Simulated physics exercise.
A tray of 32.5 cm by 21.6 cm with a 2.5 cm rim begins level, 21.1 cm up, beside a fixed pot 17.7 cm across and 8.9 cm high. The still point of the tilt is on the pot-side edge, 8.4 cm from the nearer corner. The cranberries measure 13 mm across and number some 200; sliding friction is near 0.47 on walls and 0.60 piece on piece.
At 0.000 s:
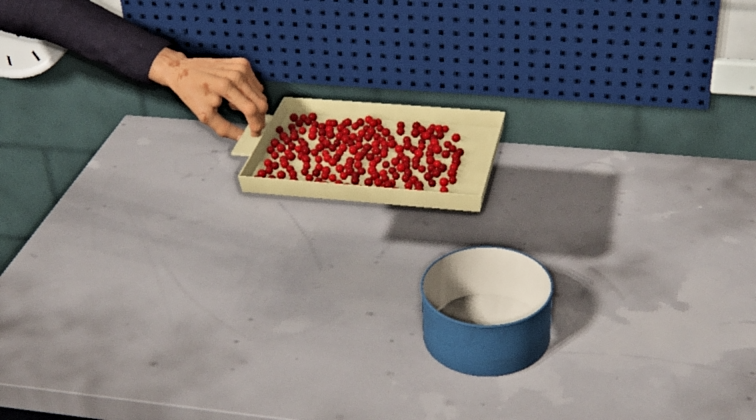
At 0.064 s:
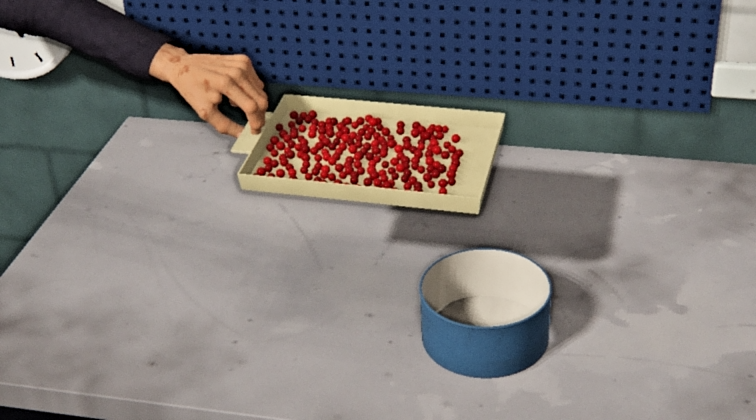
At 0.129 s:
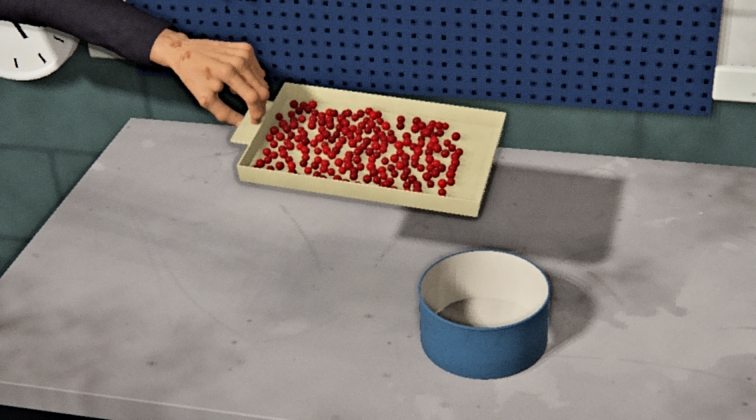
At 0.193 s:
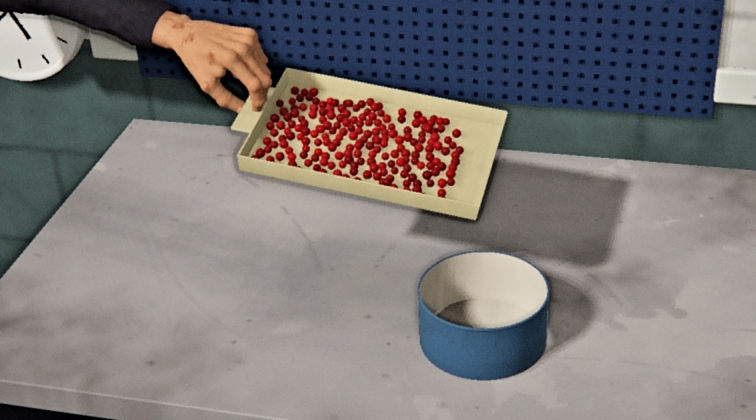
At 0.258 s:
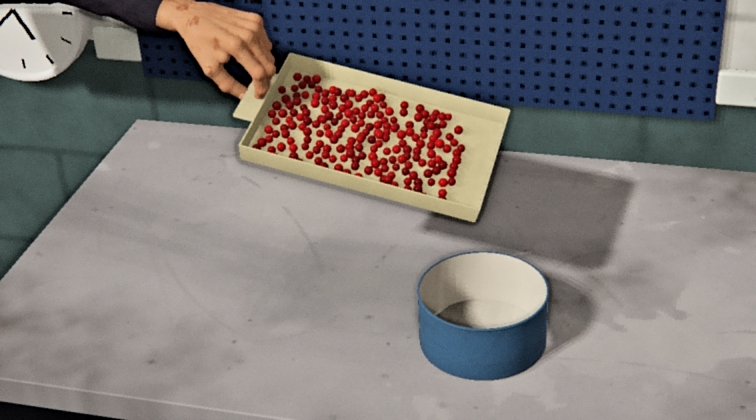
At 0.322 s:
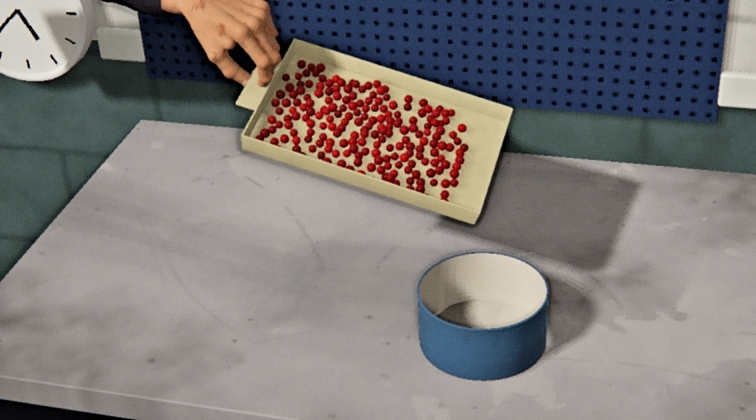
A cream tray of red cranberries starts level above a gray countertop, gripped at its left end by a hand, with a blue pot below to the right. The hand lifts that end, slowly at first and then more steeply, so the tray slants down toward the right while the berries stay scattered across it.
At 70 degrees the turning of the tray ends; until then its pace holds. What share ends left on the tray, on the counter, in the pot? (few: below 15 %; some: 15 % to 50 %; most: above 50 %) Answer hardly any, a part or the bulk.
Tray: The bulk, counter: Hardly any, pot: Hardly any.
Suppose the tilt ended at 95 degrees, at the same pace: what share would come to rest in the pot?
It would be near 85 per cent.
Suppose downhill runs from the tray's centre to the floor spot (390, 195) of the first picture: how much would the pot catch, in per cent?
Some 5 per cent.
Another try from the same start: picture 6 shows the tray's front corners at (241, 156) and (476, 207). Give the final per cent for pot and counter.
Pot 0, counter 0.
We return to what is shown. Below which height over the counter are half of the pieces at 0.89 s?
Some 28 cm.
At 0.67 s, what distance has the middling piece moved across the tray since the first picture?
Some 8 cm.
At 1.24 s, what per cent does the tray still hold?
Roughly 95 per cent.
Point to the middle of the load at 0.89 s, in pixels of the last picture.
At about (441, 155).
After 0.67 s, tilt 44 degrees; the tray holds 100 %, the pot 0 %.
Then, at 0.89 s, tilt 60 degrees; the tray holds 100 %, the pot 0 %.
After 1.24 s, tilt 70 degrees; the tray holds 95 %, the pot 5 %.
In the end, at 1.8 s, tray 95 %, counter 0 %, pot 5 %.
